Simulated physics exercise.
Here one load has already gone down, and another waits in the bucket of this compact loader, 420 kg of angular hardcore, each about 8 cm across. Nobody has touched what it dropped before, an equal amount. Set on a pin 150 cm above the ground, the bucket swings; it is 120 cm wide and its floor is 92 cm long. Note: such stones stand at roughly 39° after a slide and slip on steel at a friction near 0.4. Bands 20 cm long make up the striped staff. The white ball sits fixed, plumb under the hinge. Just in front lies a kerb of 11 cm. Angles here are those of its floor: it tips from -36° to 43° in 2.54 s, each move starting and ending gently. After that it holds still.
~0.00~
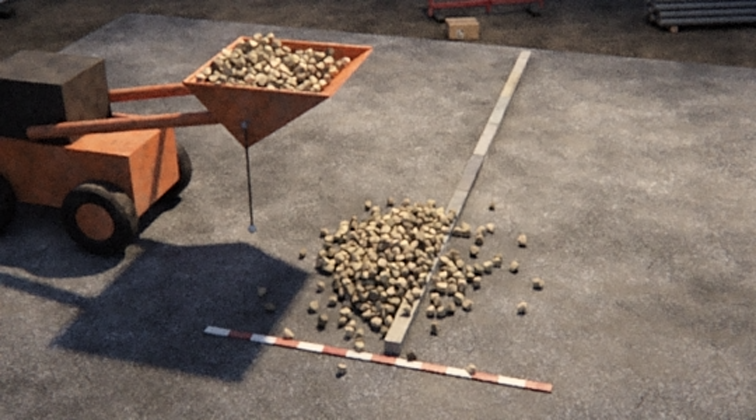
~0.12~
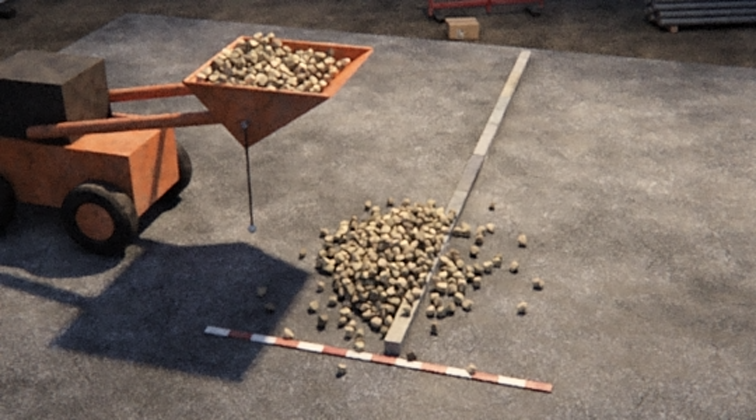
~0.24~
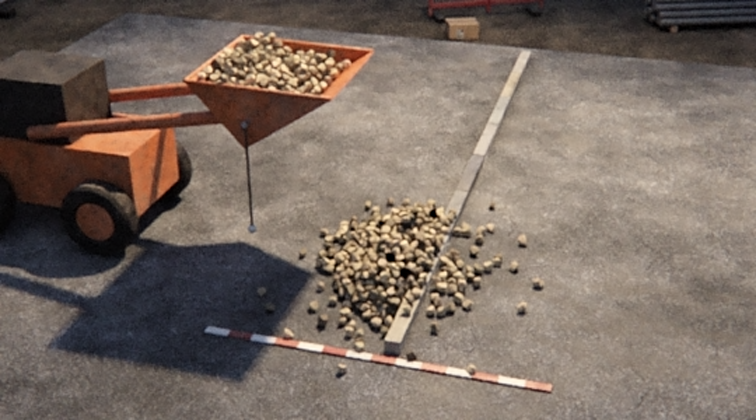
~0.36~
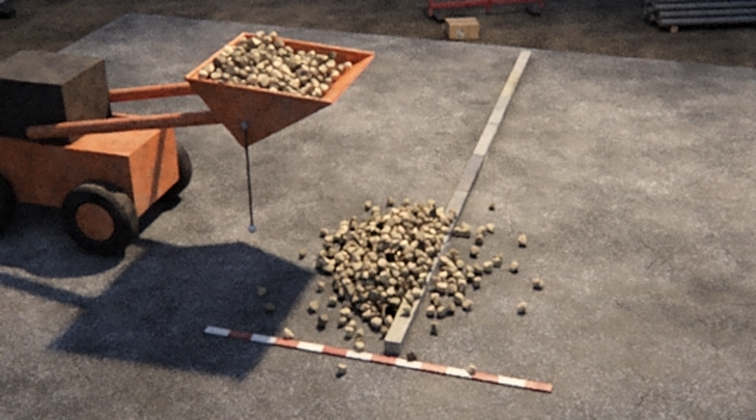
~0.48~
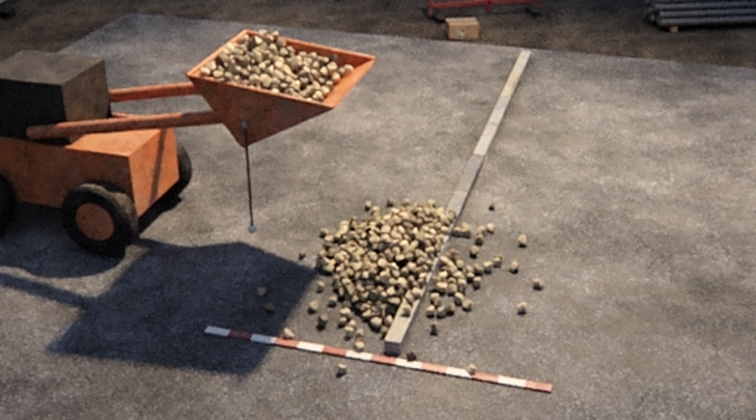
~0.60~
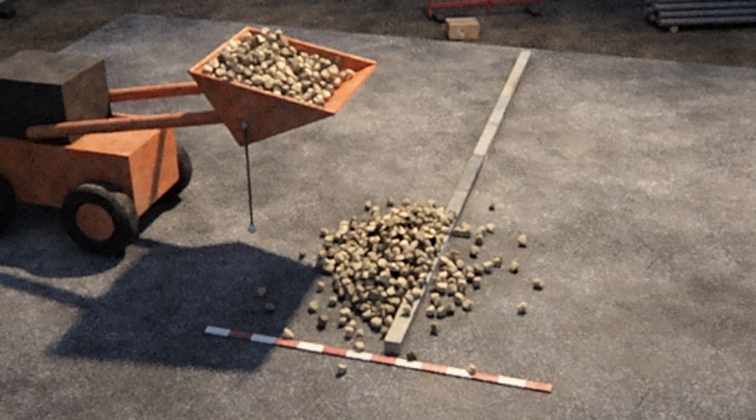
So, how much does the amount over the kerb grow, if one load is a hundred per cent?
It grows by around 2 per cent.
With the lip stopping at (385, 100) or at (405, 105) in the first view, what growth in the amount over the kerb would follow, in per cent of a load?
I'd guess close to 60 per cent first and close to 80 per cent second.
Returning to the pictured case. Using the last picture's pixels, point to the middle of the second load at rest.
I'd say close to (362, 241).
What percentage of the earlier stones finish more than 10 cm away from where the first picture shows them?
Estimate: 5 %, roughly.
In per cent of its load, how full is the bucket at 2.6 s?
Close to 10 in a hundred is still held.
After 1.9 s the floor is at 30°; in per cent of one load, 93 in the bucket, 99 on this side of the kerb, 8 over the kerb; the foremost stones are at (507, 279).
After 2.6 s the floor is at 43°; in per cent of one load, 10 in the bucket, 182 on this side of the kerb, 8 over the kerb; the foremost stones are at (507, 279).
After 3.0 s the floor is at 43°; in per cent of one load, 0 in the bucket, 191 on this side of the kerb, 9 over the kerb; the foremost stones are at (507, 279).
After 5.7 s the floor is at 43°; in per cent of one load, 0 in the bucket, 190 on this side of the kerb, 10 over the kerb; the foremost stones are at (507, 279). Net gain over the kerb, 2.
